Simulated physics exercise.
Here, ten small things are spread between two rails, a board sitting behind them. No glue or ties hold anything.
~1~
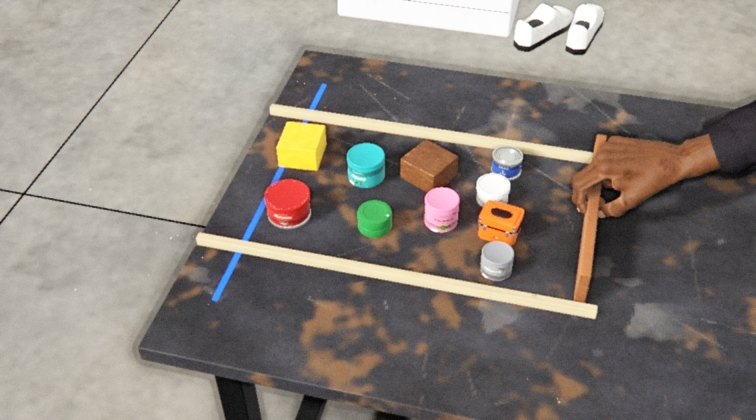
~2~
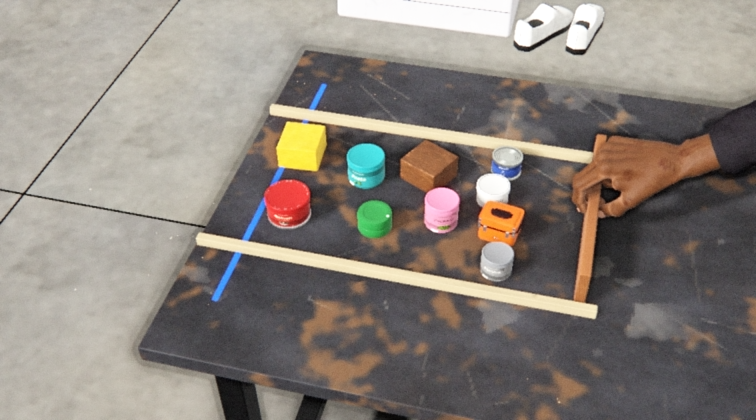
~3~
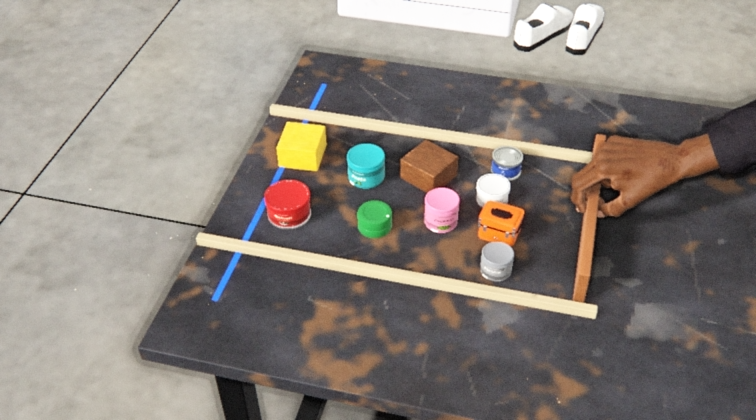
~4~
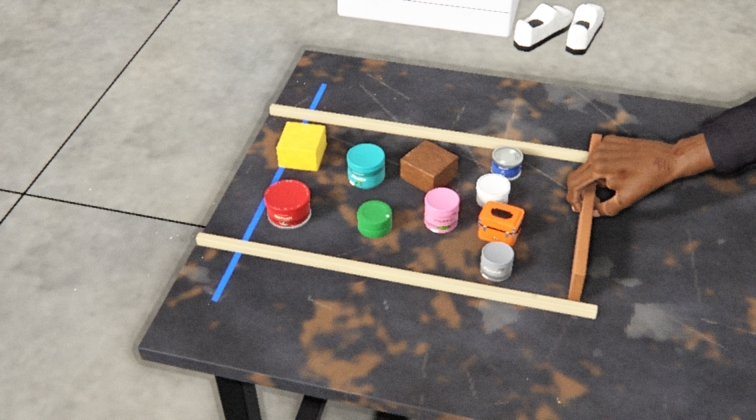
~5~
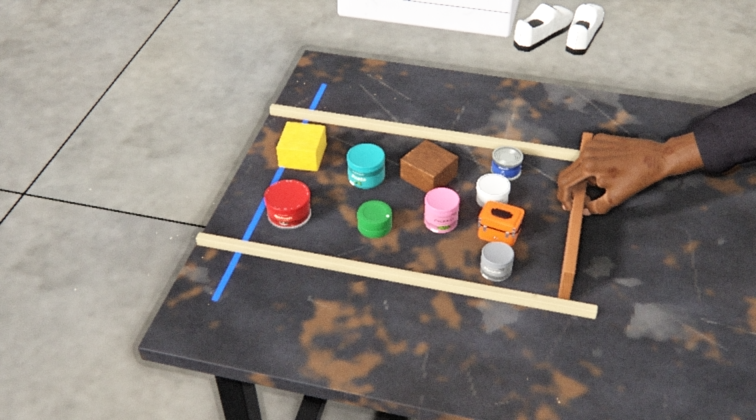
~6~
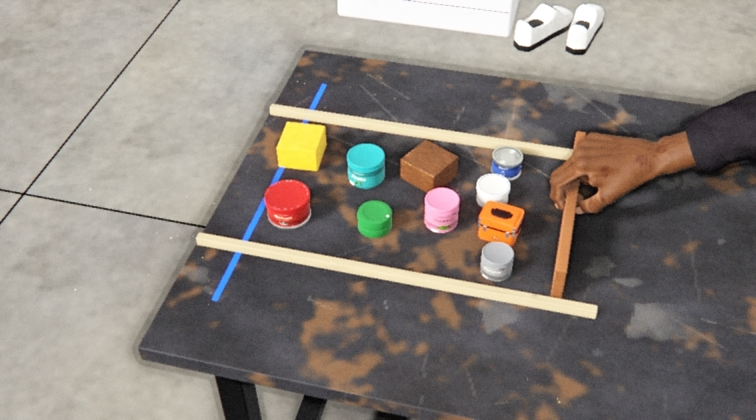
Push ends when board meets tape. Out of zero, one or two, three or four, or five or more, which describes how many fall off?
Well, what drops off the end works out to three or four of them.
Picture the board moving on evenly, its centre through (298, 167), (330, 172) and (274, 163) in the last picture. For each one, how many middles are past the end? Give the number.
2, 0 and 4.
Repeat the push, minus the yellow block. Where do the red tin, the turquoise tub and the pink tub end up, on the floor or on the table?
Red tin - gone; turquoise tub - gone; pink tub - gone.
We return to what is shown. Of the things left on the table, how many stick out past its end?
The total comes out at 2.
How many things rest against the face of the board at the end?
The number is 5.
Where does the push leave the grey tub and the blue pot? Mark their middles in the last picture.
They come to rest around (234, 223) and (289, 119).
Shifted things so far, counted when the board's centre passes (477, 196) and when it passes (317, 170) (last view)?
Counts: 5, 10.
Soon after, none off yet; yellow block at rest near (302, 146); red tin at rest near (288, 205); turquoise tub at rest near (366, 166).
In the end, the number that fall off is three or four; gone, pink tub, turquoise tub, red tin and yellow block.
